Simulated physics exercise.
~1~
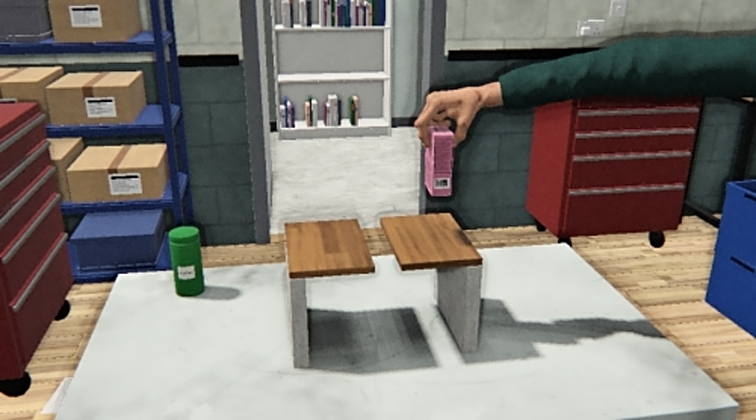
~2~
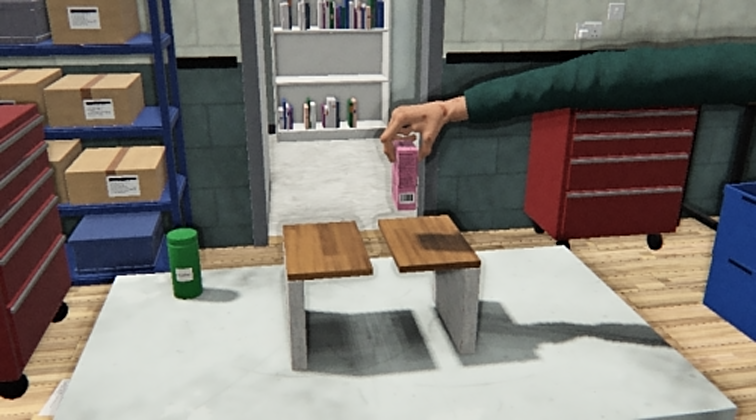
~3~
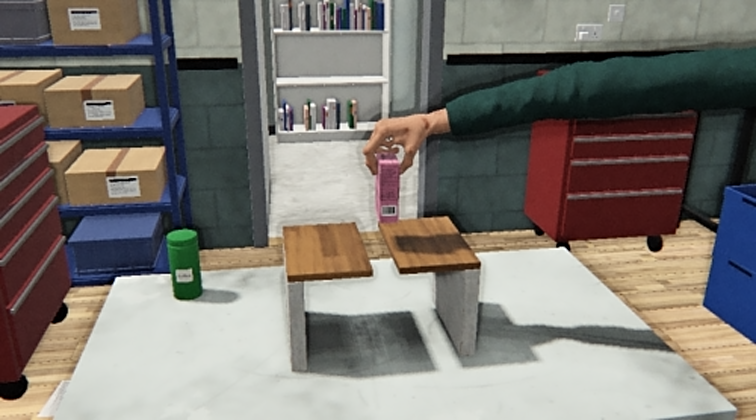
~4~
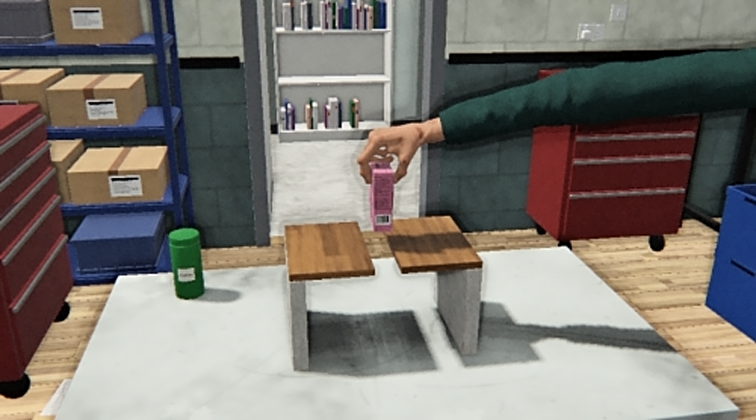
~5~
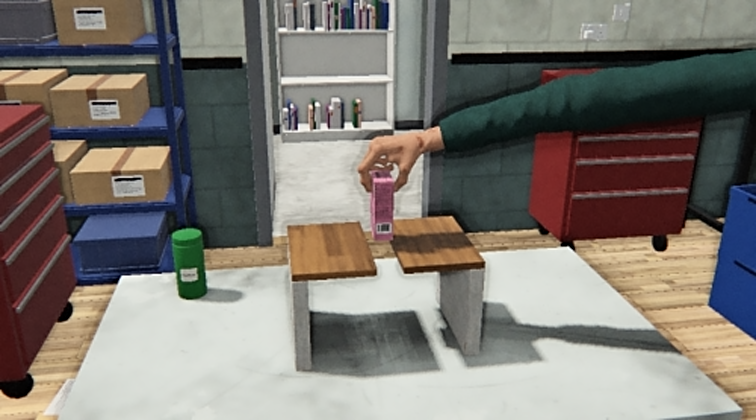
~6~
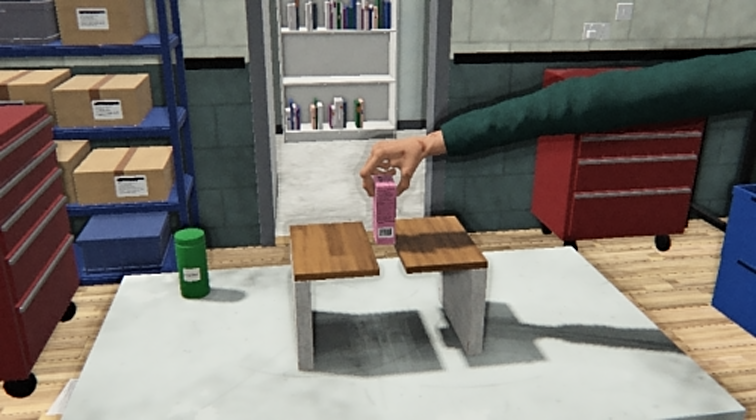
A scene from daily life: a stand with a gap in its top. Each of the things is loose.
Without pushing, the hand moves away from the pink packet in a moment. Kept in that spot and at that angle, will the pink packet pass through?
It passes through.
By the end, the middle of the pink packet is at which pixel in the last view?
The object ends up somewhere near (383, 306).
Then, 0.20 s past the last view, pink packet displaced a little near (384, 231).
Then, 0.30 s past the last view, pink packet displaced well along near (383, 295).
Finally, moved from the start, pink packet; green jar still in place. Final places as the last picture's camera would see them, pink packet near (383, 306). The packet reaches the table.
